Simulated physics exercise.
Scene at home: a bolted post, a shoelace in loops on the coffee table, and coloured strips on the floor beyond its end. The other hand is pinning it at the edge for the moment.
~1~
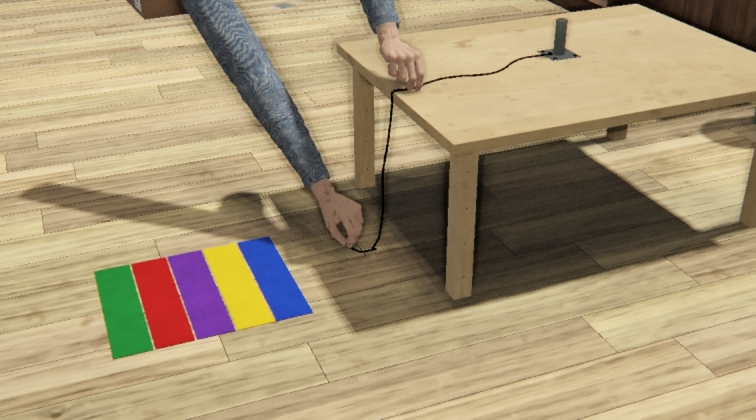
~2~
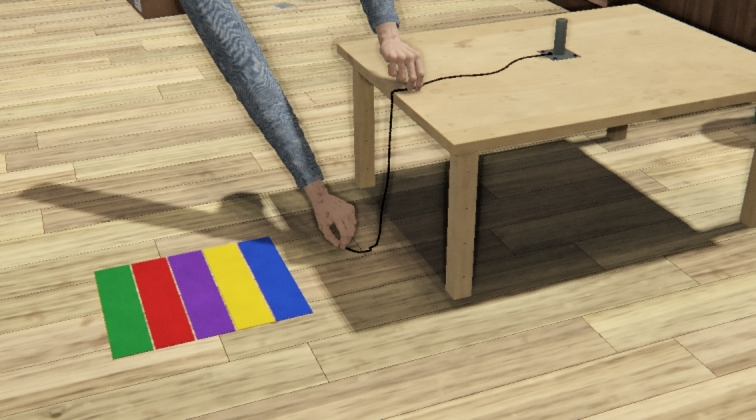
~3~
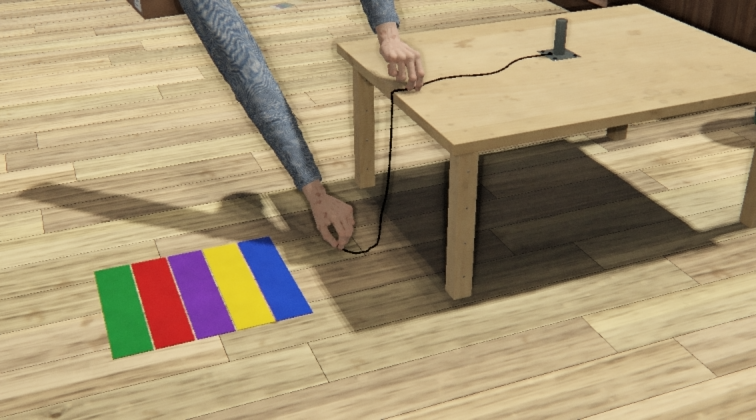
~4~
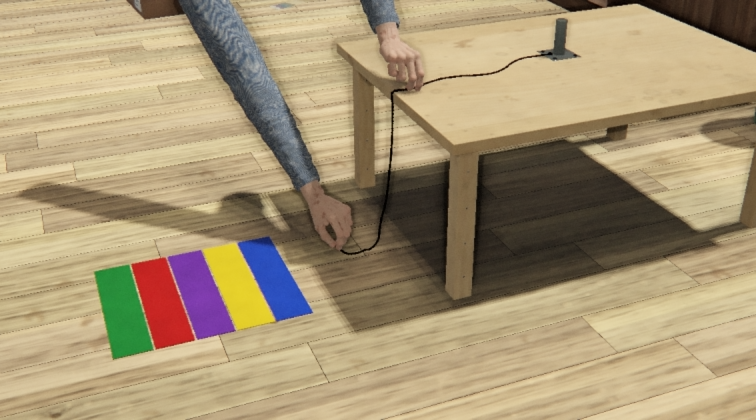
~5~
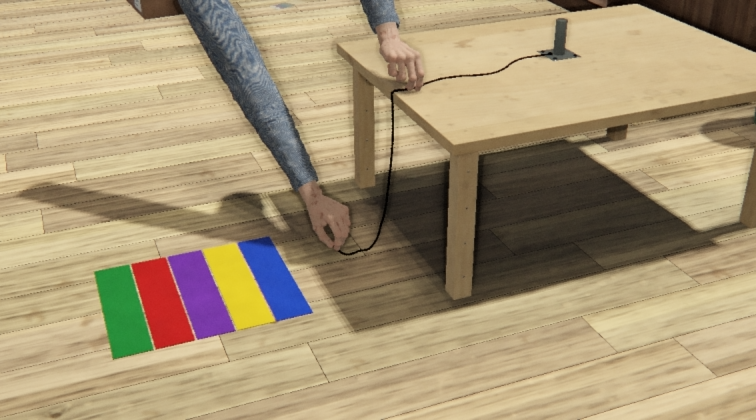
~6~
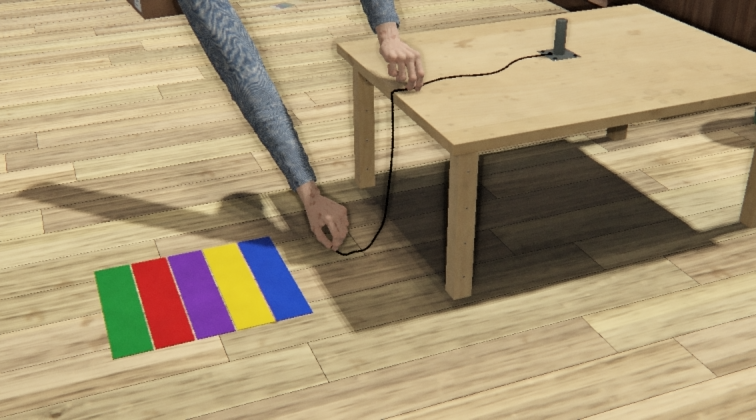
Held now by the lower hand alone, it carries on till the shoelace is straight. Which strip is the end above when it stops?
The yellow one.
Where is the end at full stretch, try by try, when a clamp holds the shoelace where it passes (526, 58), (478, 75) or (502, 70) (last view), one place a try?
(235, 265), (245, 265), (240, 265).
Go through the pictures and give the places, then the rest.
End (347, 243); blue (287, 301); yellow (249, 310); purple (210, 319); red (170, 328); green (129, 337), in the first picture.
End (340, 245); shoelace through (524, 58) (488, 74) (428, 83) (391, 117) (388, 179) (379, 236), in the second picture.
End (338, 245), in the third picture.
End (336, 246); shoelace through (524, 58) (488, 74) (428, 83) (393, 117) (389, 178) (379, 236), in the fourth picture.
End (334, 246), in the fifth picture.
End (332, 246); shoelace through (524, 58) (488, 74) (428, 83) (393, 117) (390, 178) (376, 236), in the sixth picture.
Early on, end near (294, 254); short of the strips.
Midway, end near (257, 262); over blue.
At the end of the slack, end near (235, 267); over yellow. It gets as far as the yellow strip.
